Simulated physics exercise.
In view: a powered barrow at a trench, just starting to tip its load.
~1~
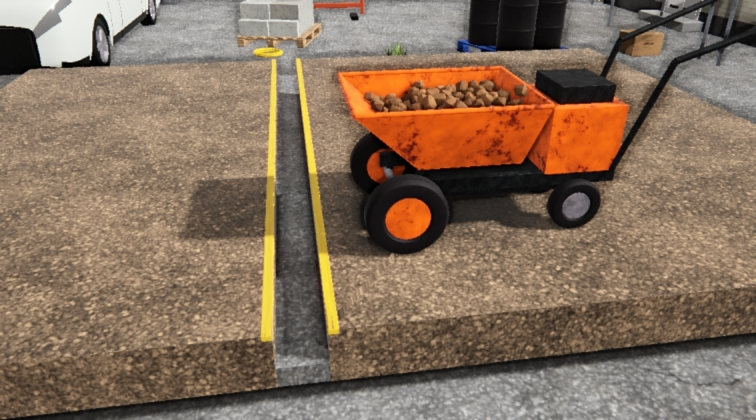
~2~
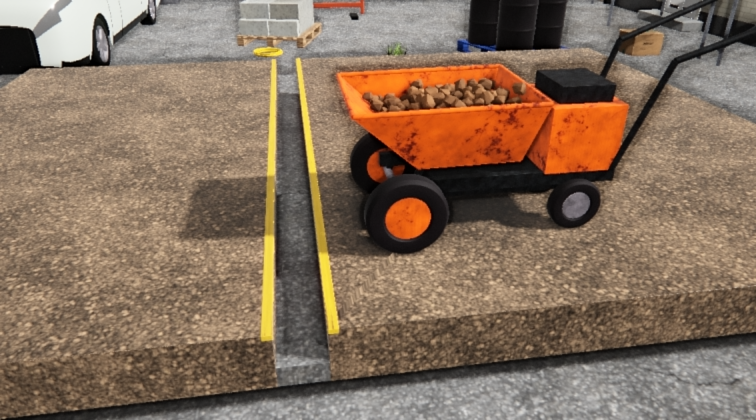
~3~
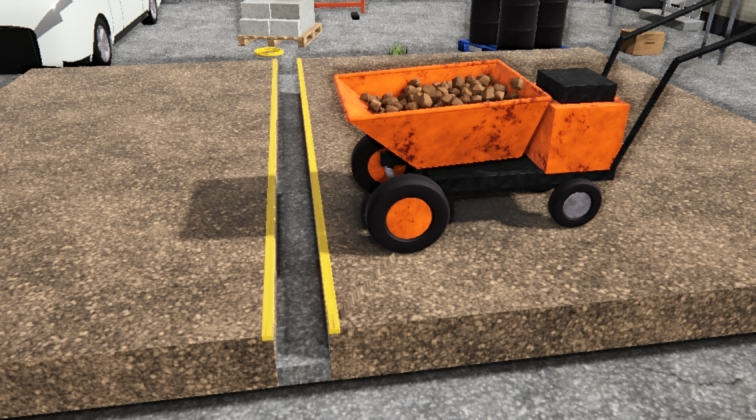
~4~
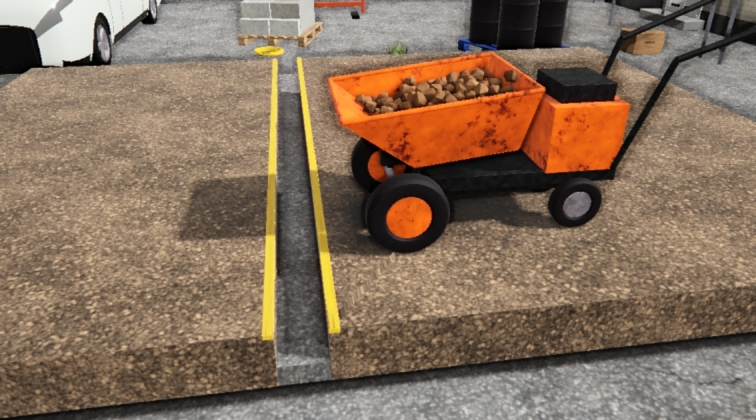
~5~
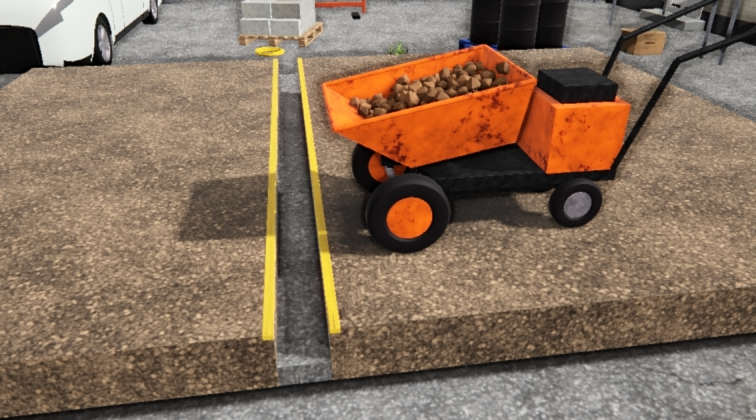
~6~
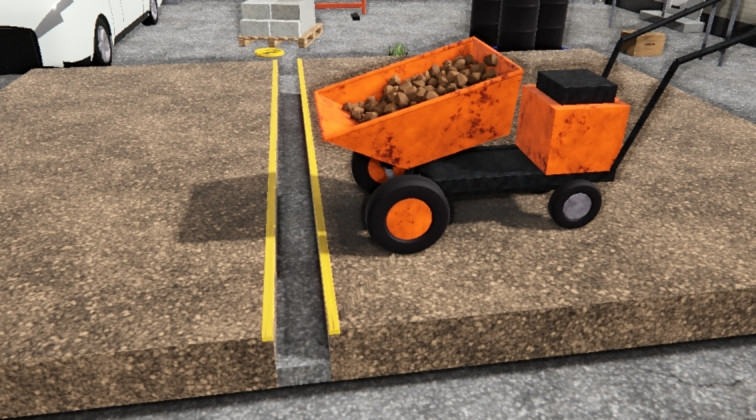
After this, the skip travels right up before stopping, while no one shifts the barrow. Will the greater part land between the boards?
Largely missed.
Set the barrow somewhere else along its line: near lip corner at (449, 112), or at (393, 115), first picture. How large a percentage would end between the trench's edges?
You'd get around 50 in a hundred, then 70 in a hundred.
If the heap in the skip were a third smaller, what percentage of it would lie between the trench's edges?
It lands at roughly 30 per cent.
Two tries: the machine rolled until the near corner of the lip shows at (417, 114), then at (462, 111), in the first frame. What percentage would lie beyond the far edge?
Roughly 10 per cent, then roughly 0 per cent.
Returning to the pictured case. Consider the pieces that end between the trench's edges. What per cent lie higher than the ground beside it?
It works out at about 5 percent.
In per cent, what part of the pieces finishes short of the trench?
That share is about 0 percent.
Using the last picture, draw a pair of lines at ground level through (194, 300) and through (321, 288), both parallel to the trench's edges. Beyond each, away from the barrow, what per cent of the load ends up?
Roughly 20 and 100 percent.
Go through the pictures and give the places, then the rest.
The first picture shows lip of the skip near (355, 117), level; top of the load near (469, 105), clay clods; first edge of the trench near (328, 286); far edge near (268, 292), the trench under half as wide as the skip, and about as deep as wide.
The second picture shows lip of the skip near (353, 117), level; top of the load near (468, 97).
The third picture shows lip of the skip near (350, 120), tipped barely; top of the load near (465, 101).
The fourth picture shows lip of the skip near (343, 124), tipped a little; top of the load near (471, 94).
The fifth picture shows lip of the skip near (335, 130), tipped a little; top of the load near (465, 89).
The sixth picture shows lip of the skip near (325, 139), tipped clearly; top of the load near (465, 90); first edge of the trench near (329, 287); far edge near (268, 292).
Shortly afterwards, skip tipped steeply; the whole lot in the skip.
Next, skip tipped steeply; near two thirds in the skip; a little in or heaped over the trench; near a quarter beyond it; only a few falling.
Some moments later, skip tipped right over; a little in the skip; near a quarter in or heaped over the trench; near two thirds beyond it.
In the end, skip tipped right over; only a few in the skip; near a quarter in or heaped over the trench; near two thirds beyond it.
